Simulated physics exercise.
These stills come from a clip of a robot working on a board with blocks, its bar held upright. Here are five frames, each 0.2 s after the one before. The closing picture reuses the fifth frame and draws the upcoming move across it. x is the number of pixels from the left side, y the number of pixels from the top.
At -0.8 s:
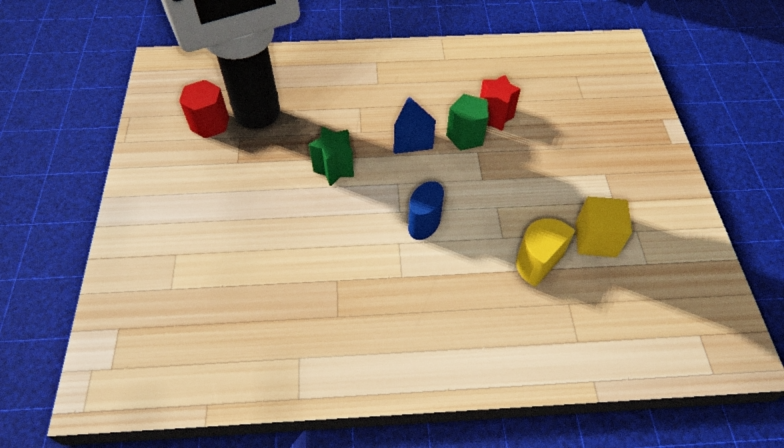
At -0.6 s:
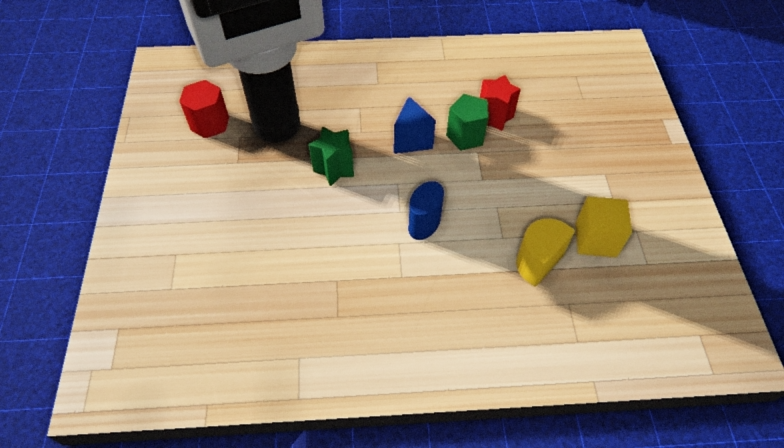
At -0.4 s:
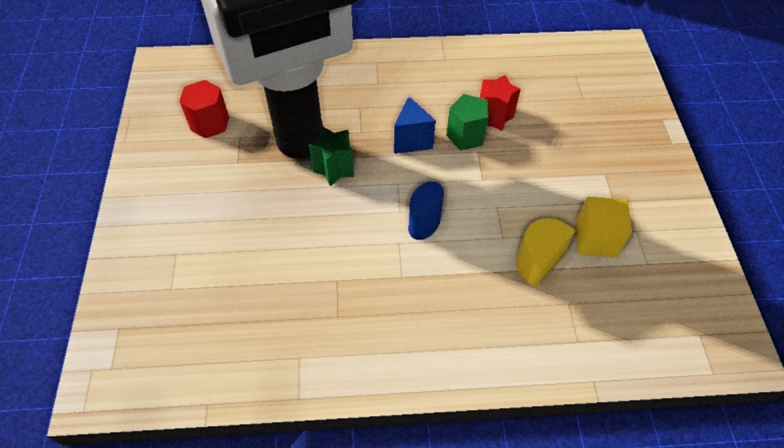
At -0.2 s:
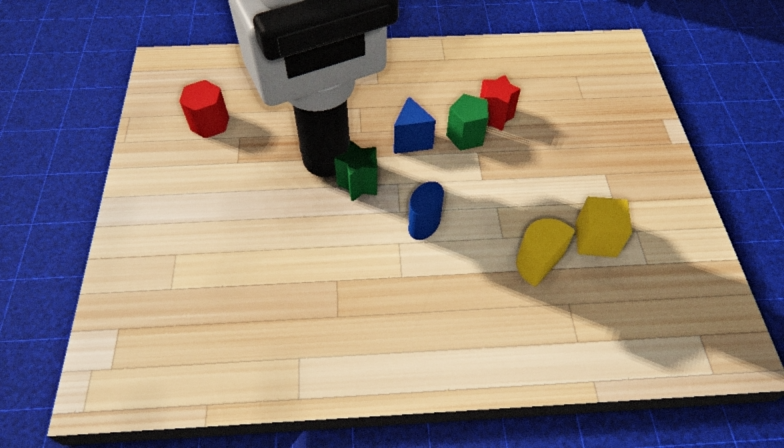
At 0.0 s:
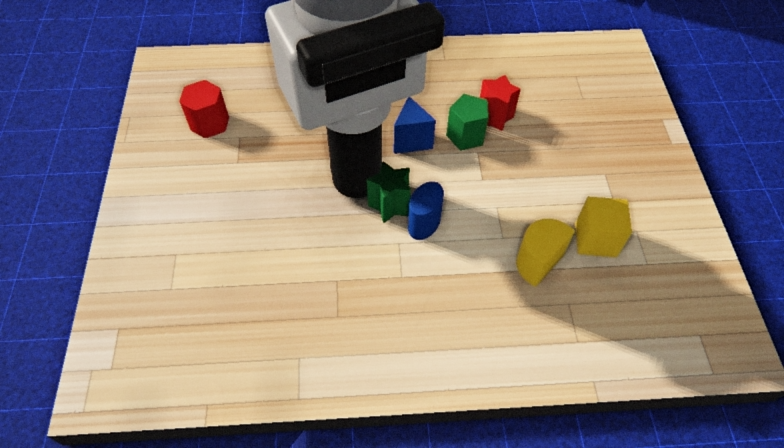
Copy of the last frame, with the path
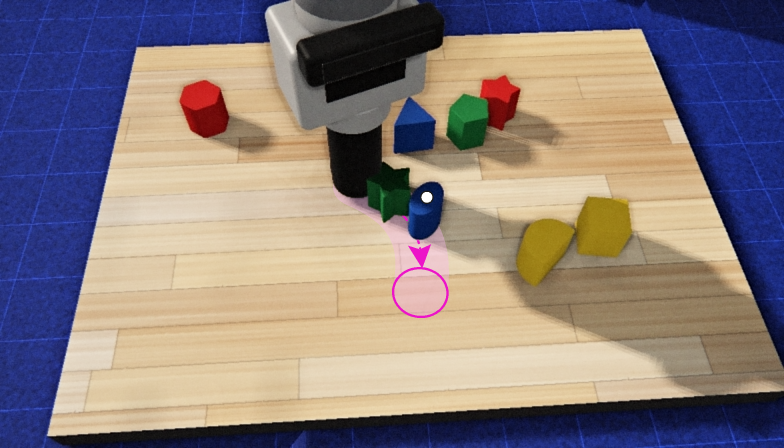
On a wooden board, a robot arm moving a black bar down and right, pushing a green star-shaped block toward a blue oval block.
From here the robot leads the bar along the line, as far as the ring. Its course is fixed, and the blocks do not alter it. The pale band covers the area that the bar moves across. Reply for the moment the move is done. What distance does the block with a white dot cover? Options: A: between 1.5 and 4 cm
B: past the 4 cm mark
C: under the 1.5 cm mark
B
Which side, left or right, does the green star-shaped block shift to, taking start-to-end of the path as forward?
It moves off to the left.
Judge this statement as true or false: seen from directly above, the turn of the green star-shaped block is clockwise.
Verdict: False.
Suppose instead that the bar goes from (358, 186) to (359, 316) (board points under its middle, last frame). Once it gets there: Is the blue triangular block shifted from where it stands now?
I believe not.
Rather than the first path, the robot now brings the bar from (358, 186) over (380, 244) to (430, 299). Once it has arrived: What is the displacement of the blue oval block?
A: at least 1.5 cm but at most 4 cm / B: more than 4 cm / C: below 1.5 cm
A: At least 1.5 cm but at most 4 cm.
The line goes from (358, 186) over (397, 209) and (420, 246) to (420, 292); the dot is on the blue oval block.
What follows on the original path. One third of the way, bar (397, 203); green star-shaped block (434, 204); blue oval block (470, 218), turned 20° anticlockwise.
Two thirds of the way, bar (420, 240); green star-shaped block (465, 235), turned 15° anticlockwise; blue oval block (499, 230), turned 60° anticlockwise.
At the end, bar (421, 286); green star-shaped block (471, 247), turned 40° anticlockwise; blue triangular block unmoved; blue oval block (501, 230), turned 65° anticlockwise.
